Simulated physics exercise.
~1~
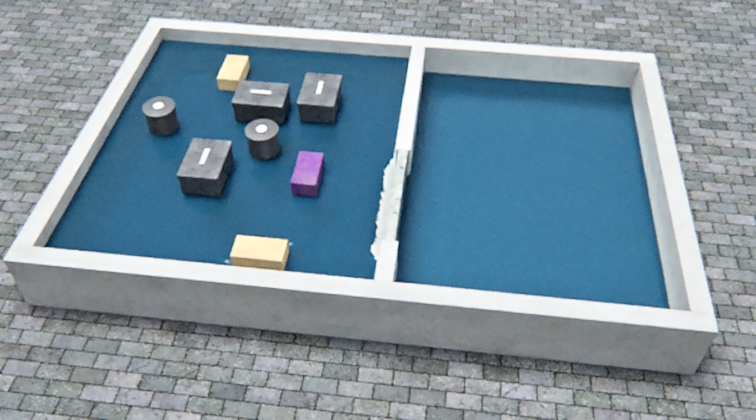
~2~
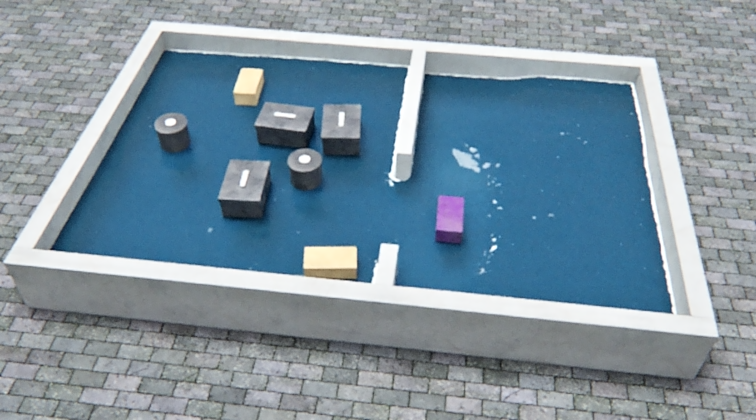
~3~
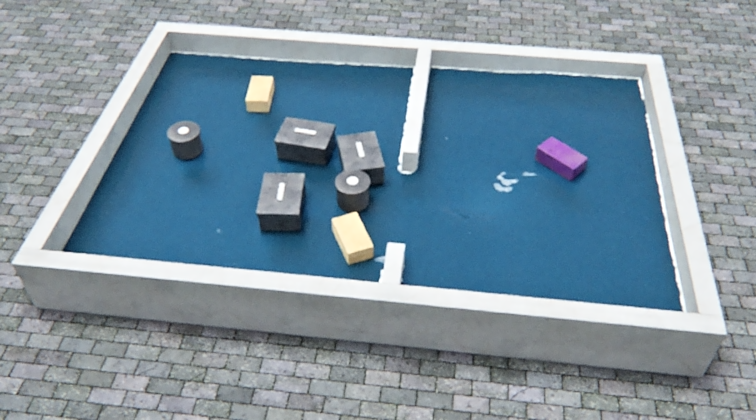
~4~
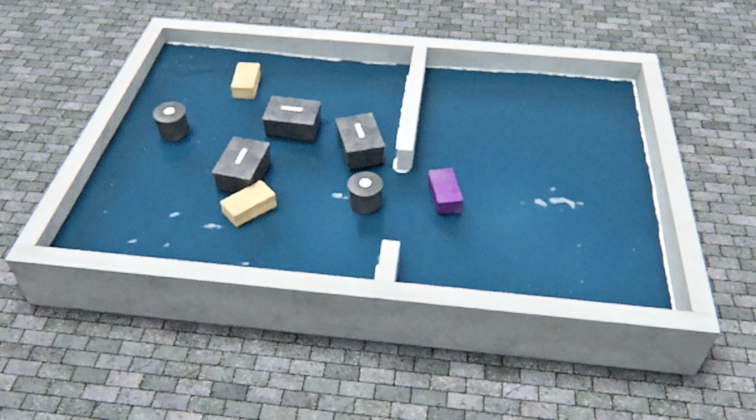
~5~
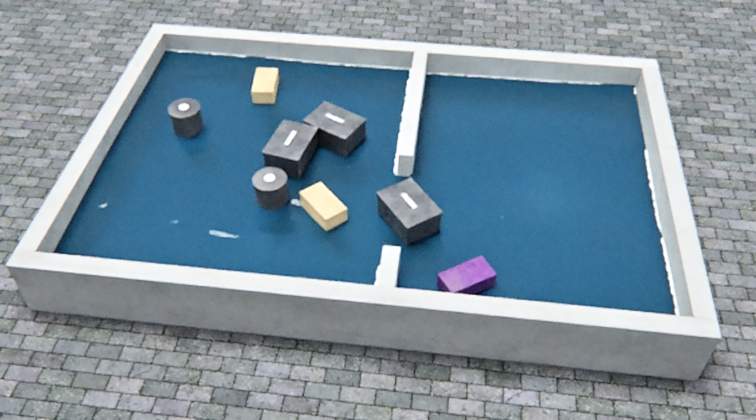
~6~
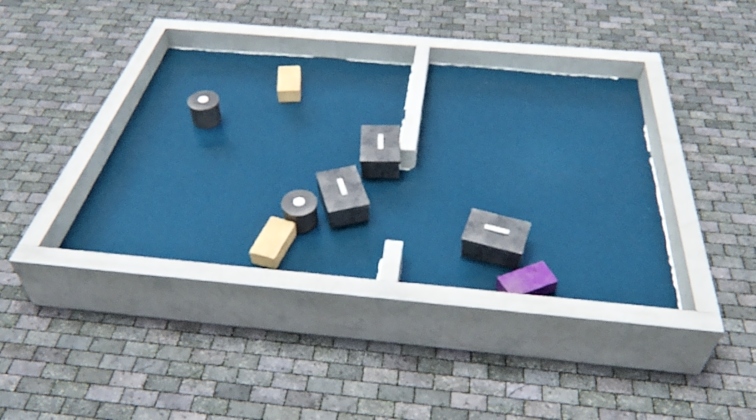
In the video, dark boxes and cylinders and yellow blocks float in a divided basin of blue water as a purple block passes rightward through the divider's gap, drifts back left, then moves down and right, followed through by one dark box, both ending afloat at lower right.
